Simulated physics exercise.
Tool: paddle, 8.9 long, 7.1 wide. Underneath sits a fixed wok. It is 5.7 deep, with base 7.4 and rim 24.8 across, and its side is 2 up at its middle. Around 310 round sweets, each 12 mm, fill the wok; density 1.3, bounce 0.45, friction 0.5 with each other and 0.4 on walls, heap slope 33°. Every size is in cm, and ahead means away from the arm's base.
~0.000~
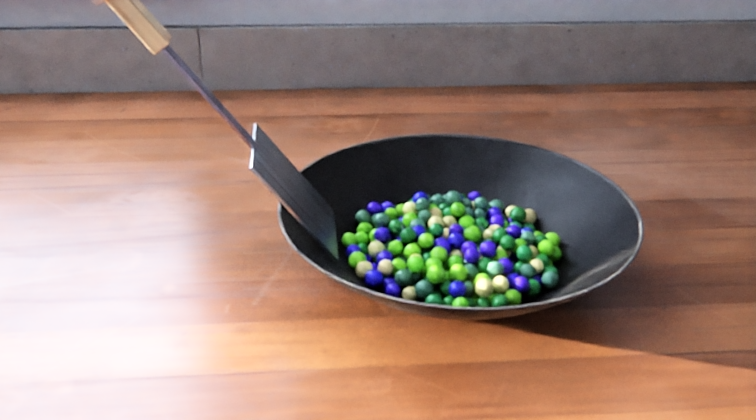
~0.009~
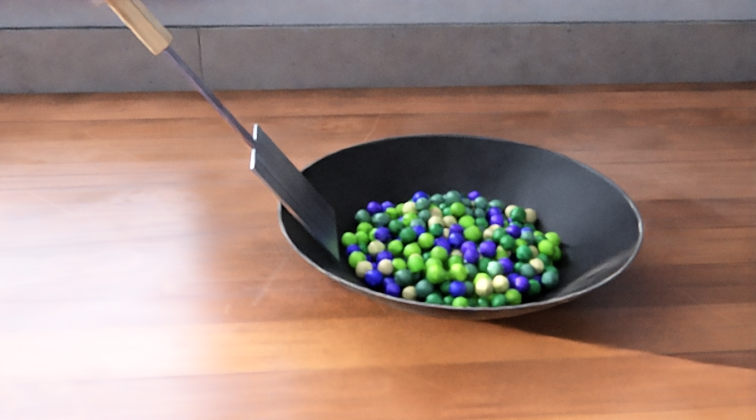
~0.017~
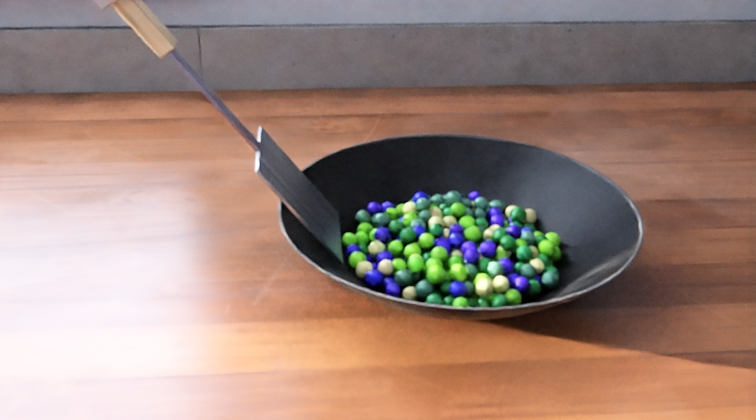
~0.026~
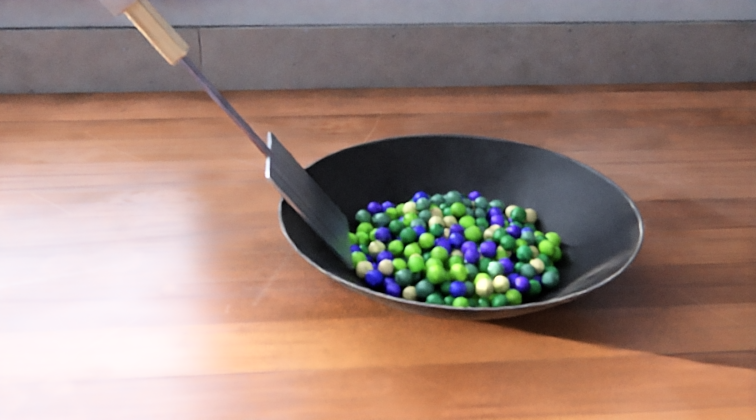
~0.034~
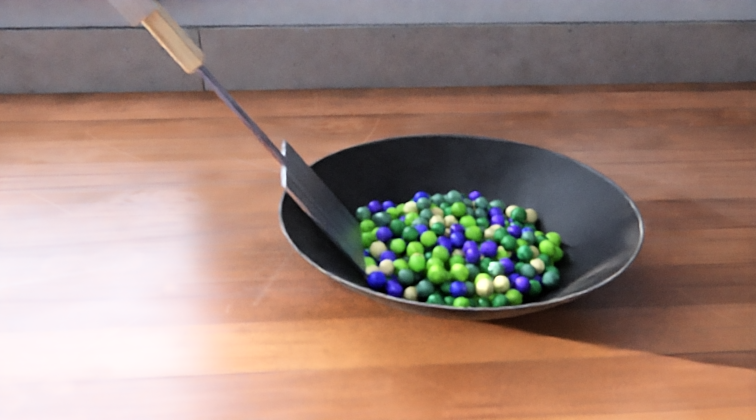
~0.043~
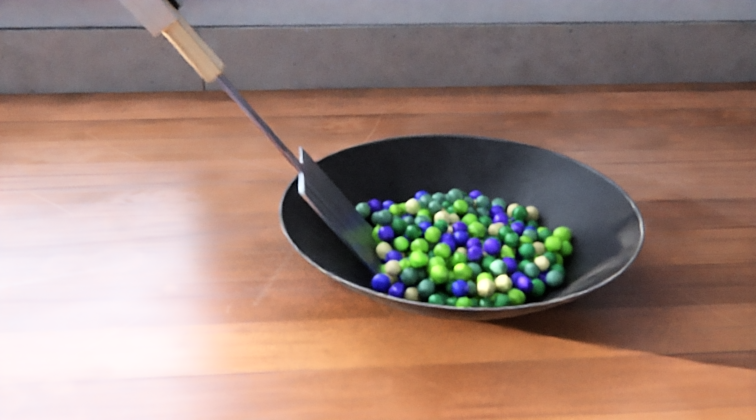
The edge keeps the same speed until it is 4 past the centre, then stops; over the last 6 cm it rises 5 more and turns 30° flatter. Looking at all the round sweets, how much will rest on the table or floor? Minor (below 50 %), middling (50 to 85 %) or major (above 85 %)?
Minor.
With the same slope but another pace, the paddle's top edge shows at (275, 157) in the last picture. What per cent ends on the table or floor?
Some 0 per cent.
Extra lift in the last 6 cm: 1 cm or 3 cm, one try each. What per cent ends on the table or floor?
Roughly 20 % and then 30 %.
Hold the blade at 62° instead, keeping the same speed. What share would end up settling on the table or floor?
Near 30 %.
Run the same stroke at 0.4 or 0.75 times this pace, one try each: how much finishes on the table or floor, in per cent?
Roughly 0 % and roughly 15 %.
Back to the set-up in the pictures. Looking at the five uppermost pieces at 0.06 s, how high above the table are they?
Some 5 cm.
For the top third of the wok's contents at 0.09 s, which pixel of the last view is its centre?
I'd put it somewhere near (513, 217).
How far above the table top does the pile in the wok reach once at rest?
Near 5.5 centimetres high.
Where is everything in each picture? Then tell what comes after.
In the first frame, the paddle top edge at (253, 145), sloping 53°; upper third of the load around (458, 241), from x 350 to 555, top at y 200; 314 in the wok.
In the second frame, the paddle top edge at (254, 145), sloping 53°; upper third of the load around (458, 241), from x 350 to 555, top at y 200.
In the third frame, the paddle top edge at (258, 148), sloping 53°; upper third of the load around (458, 241), from x 350 to 555, top at y 200.
In the fourth frame, the paddle top edge at (268, 153), sloping 53°; upper third of the load around (458, 241), from x 350 to 555, top at y 200.
In the fifth frame, the paddle top edge at (284, 161), sloping 53°; upper third of the load around (459, 240), from x 360 to 555, top at y 200.
In the sixth frame, the paddle top edge at (301, 169), sloping 53°; upper third of the load around (461, 237), from x 365 to 565, top at y 195; 314 in the wok.
After 0.06 s, sloping 52°, highest piece 7 above the table; 314 in the wok.
After 0.09 s, sloping 43°, highest piece 8 above the table; 314 in the wok.
After 0.30 s, sloping 23°, highest piece 11 above the table; 220 in the wok, 55 on the table or floor, 39 on the blade or in flight.
After 1.35 s, sloping 23°, highest piece 5 above the table; 220 in the wok, 94 on the table or floor.
In the end, 220 in the wok, 94 on the table or floor. That is 30 % on the table or floor.
